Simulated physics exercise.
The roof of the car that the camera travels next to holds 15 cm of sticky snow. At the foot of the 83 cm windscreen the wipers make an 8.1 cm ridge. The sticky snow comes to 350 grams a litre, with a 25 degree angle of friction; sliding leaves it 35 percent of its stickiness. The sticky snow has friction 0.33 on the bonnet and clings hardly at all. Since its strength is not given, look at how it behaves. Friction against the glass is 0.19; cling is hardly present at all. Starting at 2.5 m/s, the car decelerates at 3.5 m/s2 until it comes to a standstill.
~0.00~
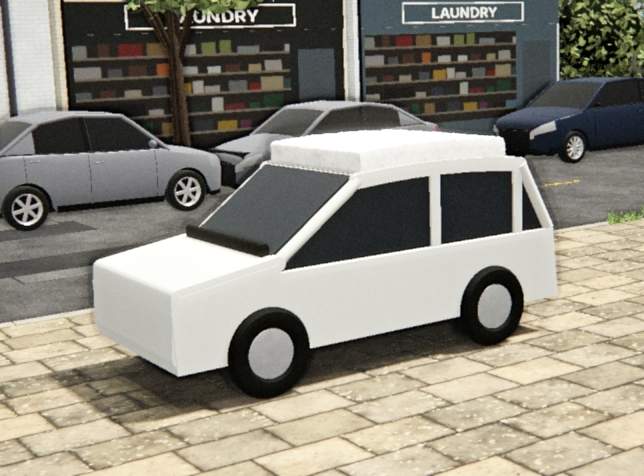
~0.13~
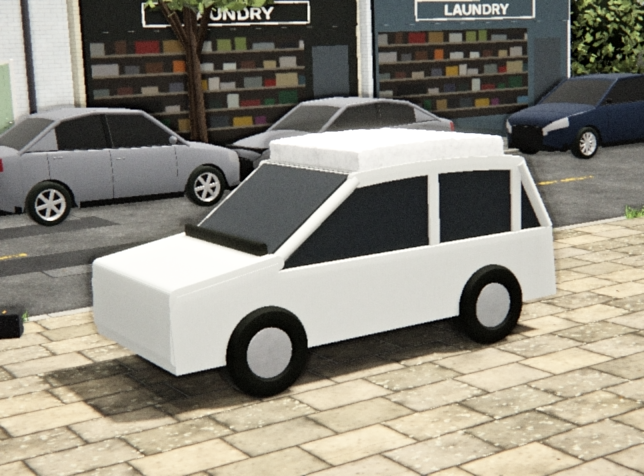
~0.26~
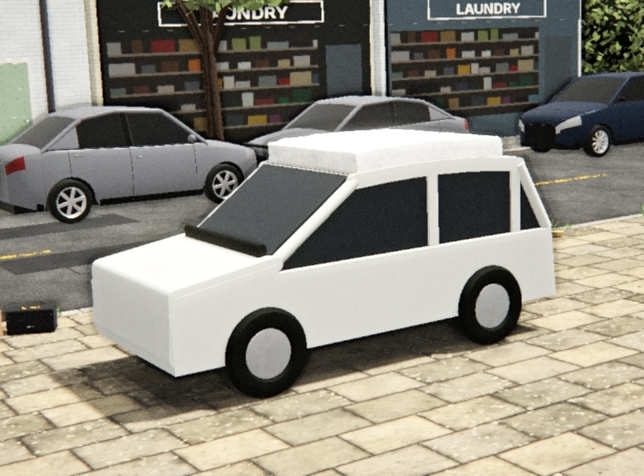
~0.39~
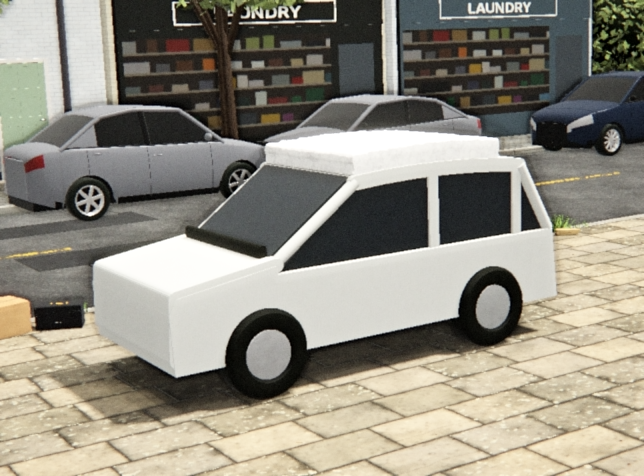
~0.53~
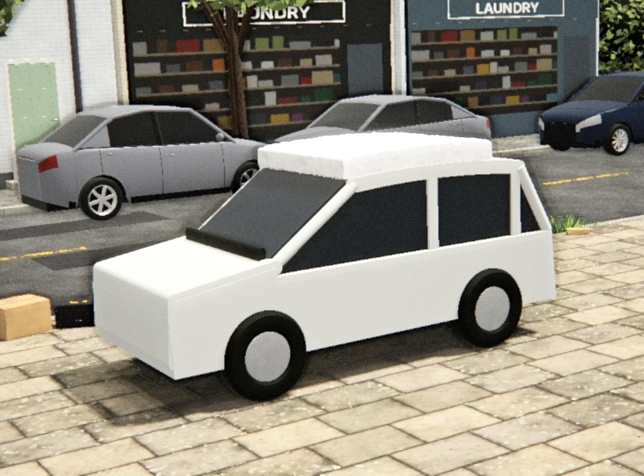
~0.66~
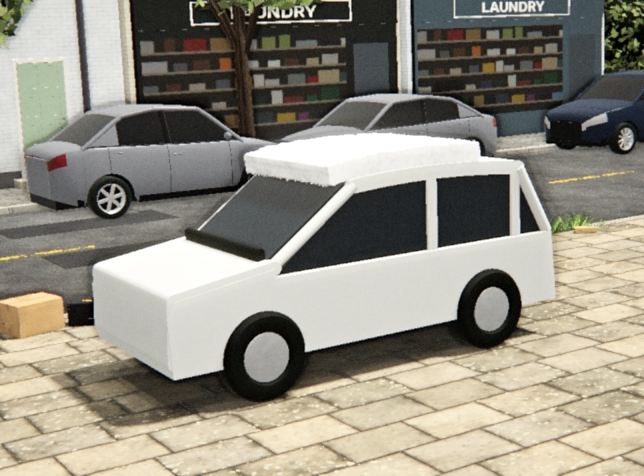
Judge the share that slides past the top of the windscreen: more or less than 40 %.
Look for a value past 40 %.
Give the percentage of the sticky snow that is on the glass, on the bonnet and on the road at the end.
About 45 % on the glass, 50 % on the bonnet, 8 % on the road.
After 1.00 s, 56 % of the snow is on the roof, 40 % on the glass, 4 % on the bonnet and none has gone off the nose.
After 1.40 s, 23 % of the snow is on the roof, 49 % on the glass, 27 % on the bonnet and none has gone off the nose.
After 1.81 s, none of the snow is on the roof, 52 % on the glass, 44 % on the bonnet and 3 % has gone off the nose.
After 2.21 s, none of the snow is on the roof, 44 % on the glass, 50 % on the bonnet and 6 % has gone off the nose.
After 2.80 s, at the end, none of the snow is on the roof, 43 % on the glass, 49 % on the bonnet and 8 % has gone off the nose.
